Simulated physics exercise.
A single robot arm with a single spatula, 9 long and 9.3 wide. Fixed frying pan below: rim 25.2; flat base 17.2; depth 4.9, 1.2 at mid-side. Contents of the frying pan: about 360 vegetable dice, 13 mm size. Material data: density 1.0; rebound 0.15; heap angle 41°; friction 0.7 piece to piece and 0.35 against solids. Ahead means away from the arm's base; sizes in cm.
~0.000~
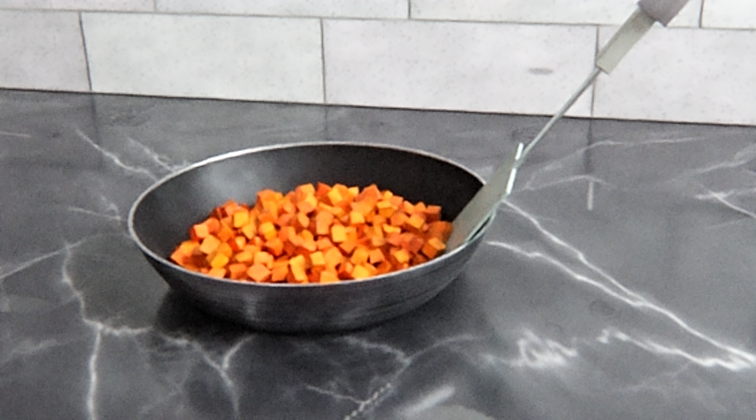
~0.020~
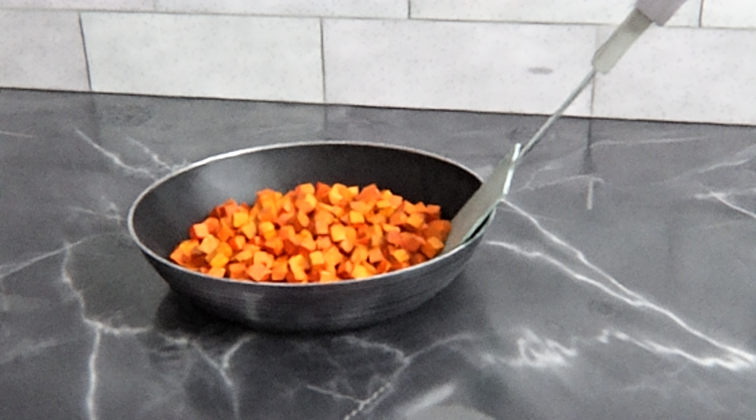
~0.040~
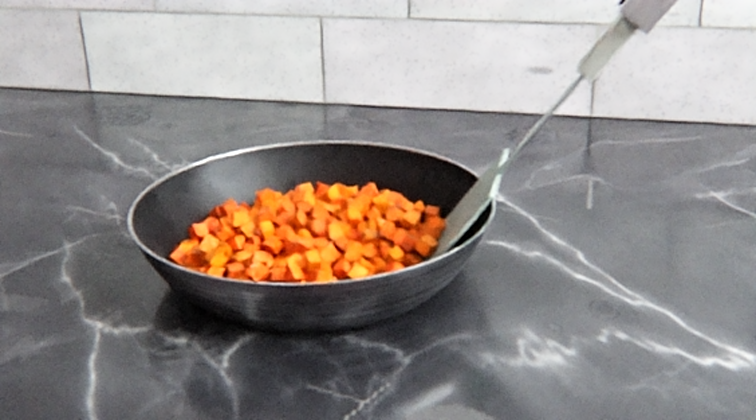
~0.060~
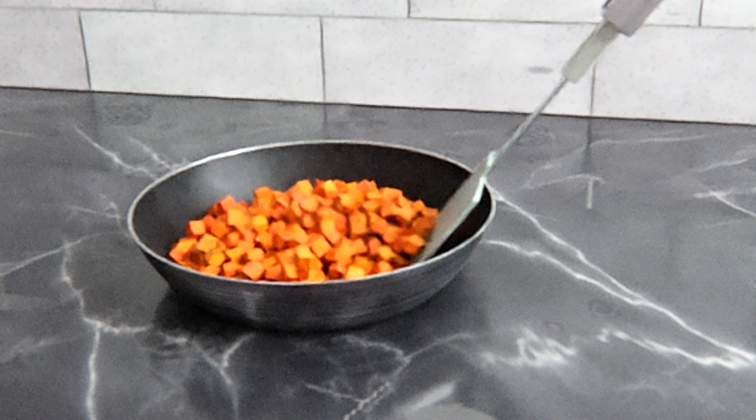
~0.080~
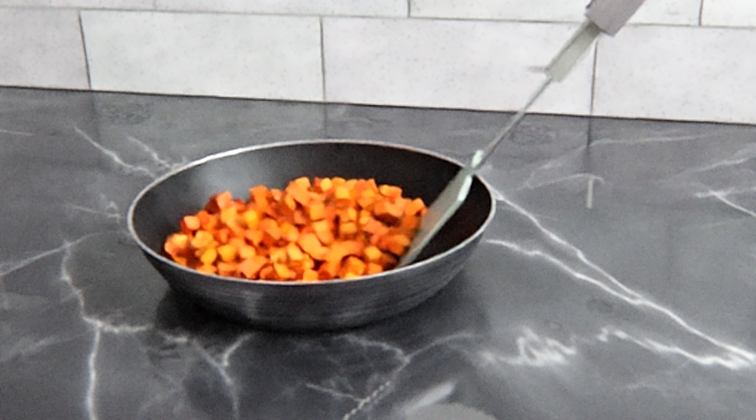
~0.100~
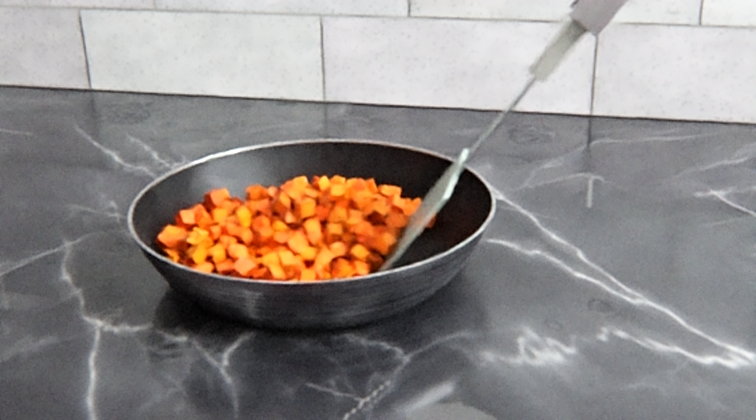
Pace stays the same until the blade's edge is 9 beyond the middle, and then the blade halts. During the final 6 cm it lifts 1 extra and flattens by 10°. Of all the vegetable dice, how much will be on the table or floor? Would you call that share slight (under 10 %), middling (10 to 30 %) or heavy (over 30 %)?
It is middling.
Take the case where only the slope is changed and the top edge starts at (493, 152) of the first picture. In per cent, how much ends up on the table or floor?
Roughly 35%.
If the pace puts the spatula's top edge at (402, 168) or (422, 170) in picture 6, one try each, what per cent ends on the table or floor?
Roughly 40 per cent, then roughly 35 per cent.
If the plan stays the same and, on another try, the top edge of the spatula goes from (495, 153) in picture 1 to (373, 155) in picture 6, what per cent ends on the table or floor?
It comes to something like 55 %, give or take.
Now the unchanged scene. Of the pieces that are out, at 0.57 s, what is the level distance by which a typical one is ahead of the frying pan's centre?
Roughly 16 cm.
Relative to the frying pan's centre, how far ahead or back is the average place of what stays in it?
It sits some 5.0 centimetres ahead of centre.
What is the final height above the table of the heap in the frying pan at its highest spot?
About 7.5 cm.
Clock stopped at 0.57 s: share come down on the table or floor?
Roughly 20 per cent.
After 0.21 s, sloping 54°, highest piece 6 above the table; 355 in the frying pan.
After 0.32 s, sloping 50°, highest piece 7 above the table; 351 in the frying pan, 4 on the blade or in flight.
After 0.57 s, sloping 44°, highest piece 7 above the table; 284 in the frying pan, 68 on the table or floor, 3 on the blade or in flight.
After 1.62 s, sloping 44°, highest piece 7 above the table; 283 in the frying pan, 72 on the table or floor.
At rest, 283 in the frying pan, 72 on the table or floor. That is 20 % on the table or floor.
